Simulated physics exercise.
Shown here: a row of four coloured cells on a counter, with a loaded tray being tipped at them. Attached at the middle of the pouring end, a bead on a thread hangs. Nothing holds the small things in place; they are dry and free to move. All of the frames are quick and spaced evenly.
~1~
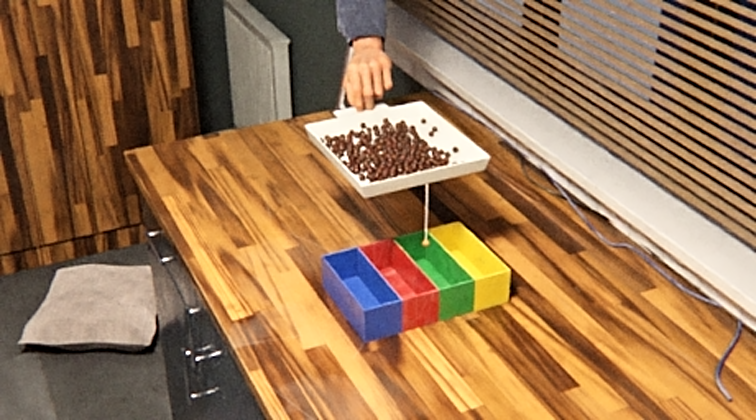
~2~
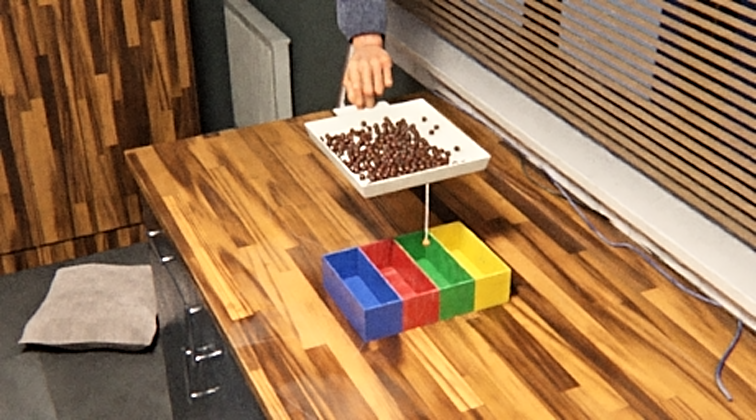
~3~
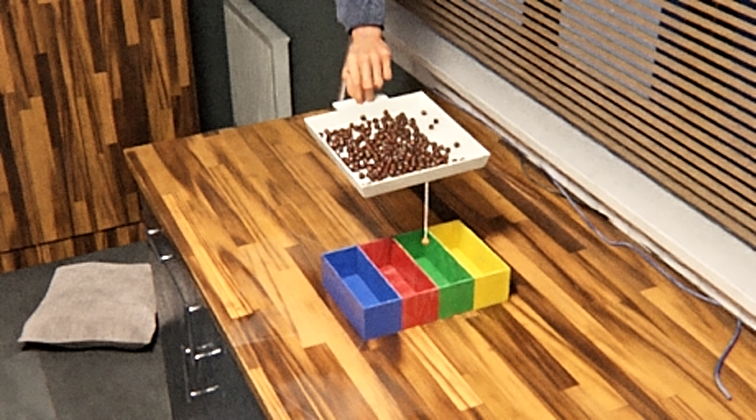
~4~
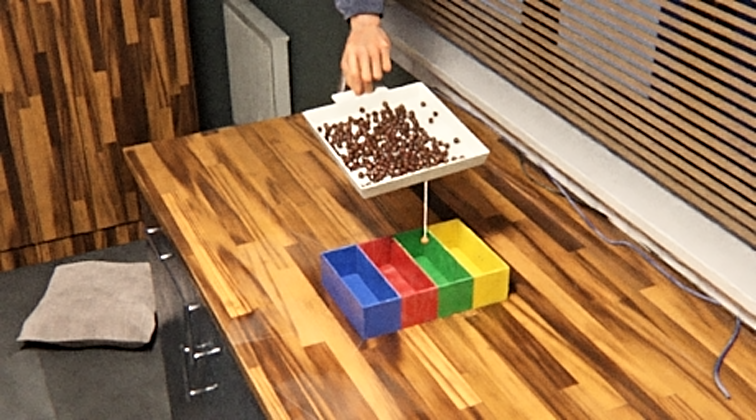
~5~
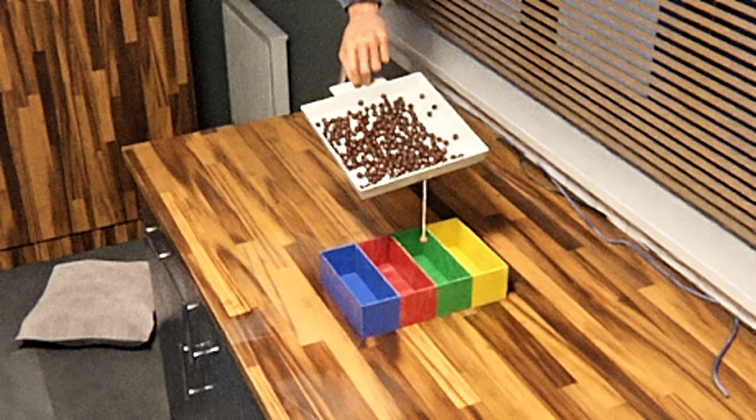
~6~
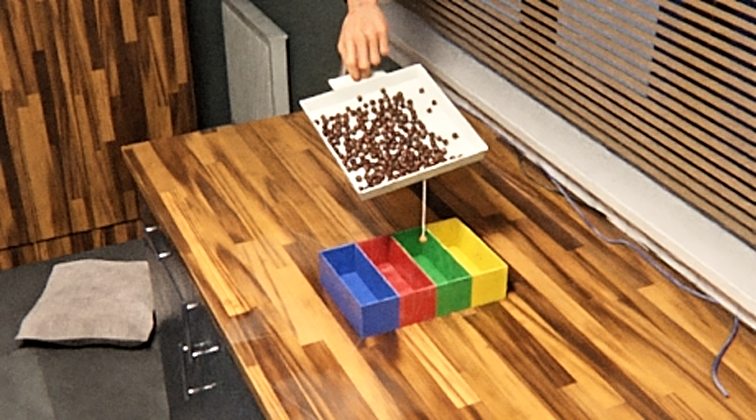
A hand slowly raised the back of a white tray of small brown balls, tilting it toward the blue, red, green and yellow boxes on the wooden counter, its left front corner dipping slightly.
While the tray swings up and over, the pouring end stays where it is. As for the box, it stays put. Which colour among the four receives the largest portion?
Blue.
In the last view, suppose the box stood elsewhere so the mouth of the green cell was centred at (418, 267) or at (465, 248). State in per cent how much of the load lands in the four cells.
First placement near 100 percent, second near 40 percent.
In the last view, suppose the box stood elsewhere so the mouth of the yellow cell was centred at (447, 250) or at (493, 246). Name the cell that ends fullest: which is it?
Try one: The cell in red; try two: The cell in blue.
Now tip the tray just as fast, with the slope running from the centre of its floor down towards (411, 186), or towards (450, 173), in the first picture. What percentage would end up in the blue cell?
Respectively 40 and 0 in a hundred.
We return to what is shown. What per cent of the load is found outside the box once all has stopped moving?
Result: Near 0 % of the load.
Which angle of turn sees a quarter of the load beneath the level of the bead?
It has tipped about 80 degrees.
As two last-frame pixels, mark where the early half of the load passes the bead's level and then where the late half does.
(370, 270) first, (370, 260) later.
Just after the last frame, tray tipped steeply; almost all on the tray; just a few in the blue cell.
A moment on, tray tipped right over; about a tenth on the tray; roughly half in the blue cell; roughly a quarter in the red cell; just a few in the green cell; about a tenth falling or outside the box.
Further on, tray tipped past a quarter turn; roughly two thirds in the blue cell; roughly a third in the red cell; just a few in the green cell; just a few falling or outside the box.
When it is over, tray tipped past a quarter turn; roughly two thirds in the blue cell; roughly a third in the red cell; just a few in the green cell; not one in the yellow cell; just a few outside the box.
